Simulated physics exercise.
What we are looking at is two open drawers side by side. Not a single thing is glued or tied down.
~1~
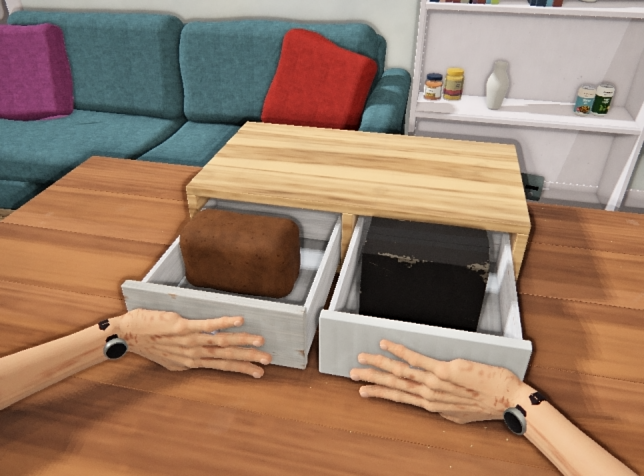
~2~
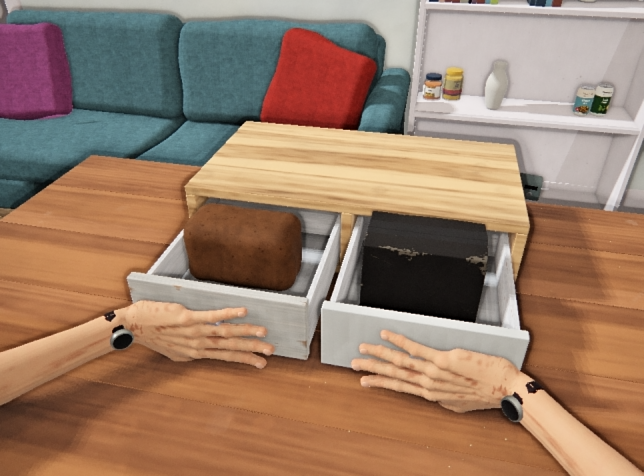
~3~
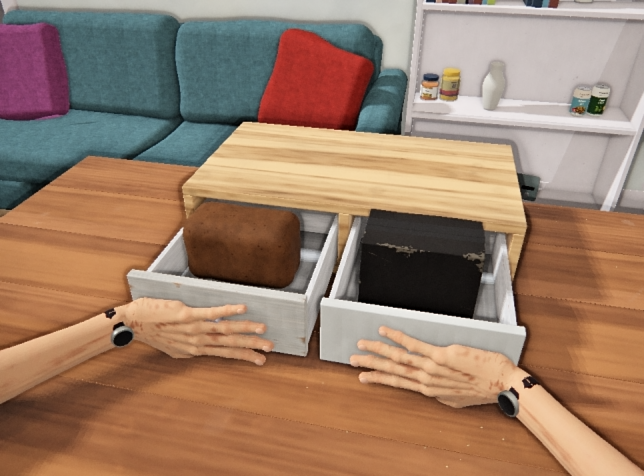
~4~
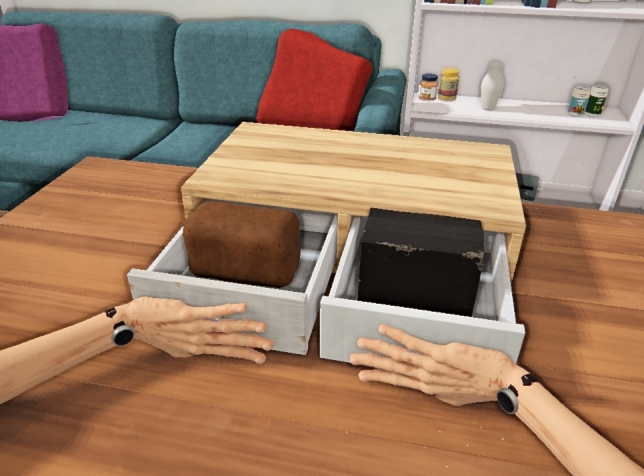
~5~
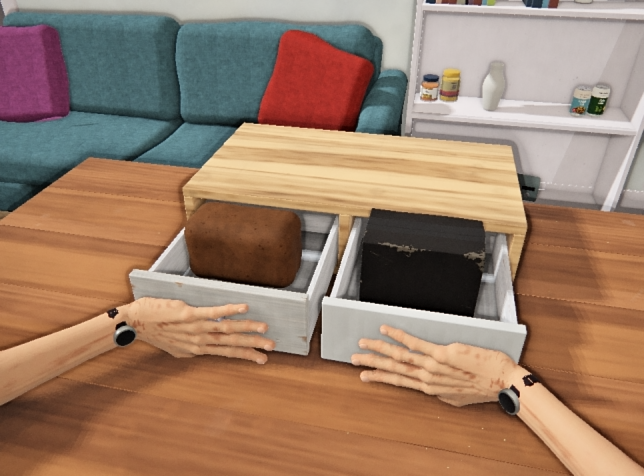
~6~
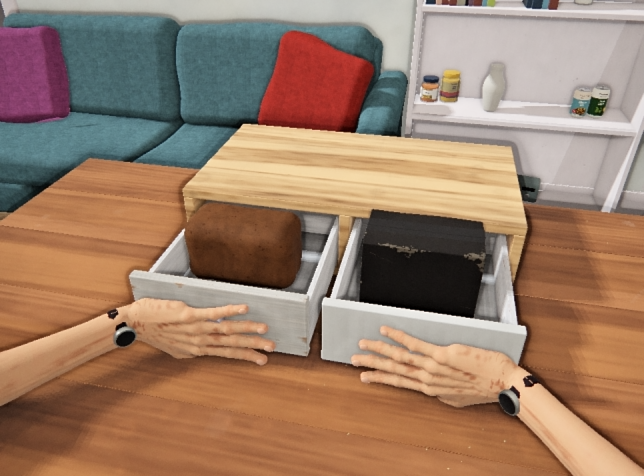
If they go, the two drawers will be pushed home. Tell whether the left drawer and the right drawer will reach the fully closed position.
Outcome: The left drawer falls short, the right drawer falls short.
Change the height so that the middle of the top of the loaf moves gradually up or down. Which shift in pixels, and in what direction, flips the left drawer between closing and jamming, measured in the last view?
You'd need to move it down by some 12 pixels.
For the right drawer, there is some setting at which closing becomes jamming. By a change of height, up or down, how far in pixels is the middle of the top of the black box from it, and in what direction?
A downward move of around 16 pixels.
Then, 0.34 s on from there, left drawer starting in; right drawer starting in.
Then, 0.58 s on from there, left drawer starting in; right drawer about half in.
Then, 0.80 s on from there, left drawer about half in; right drawer about half in.
In the end, the left drawer stays ajar; the right drawer stays ajar.
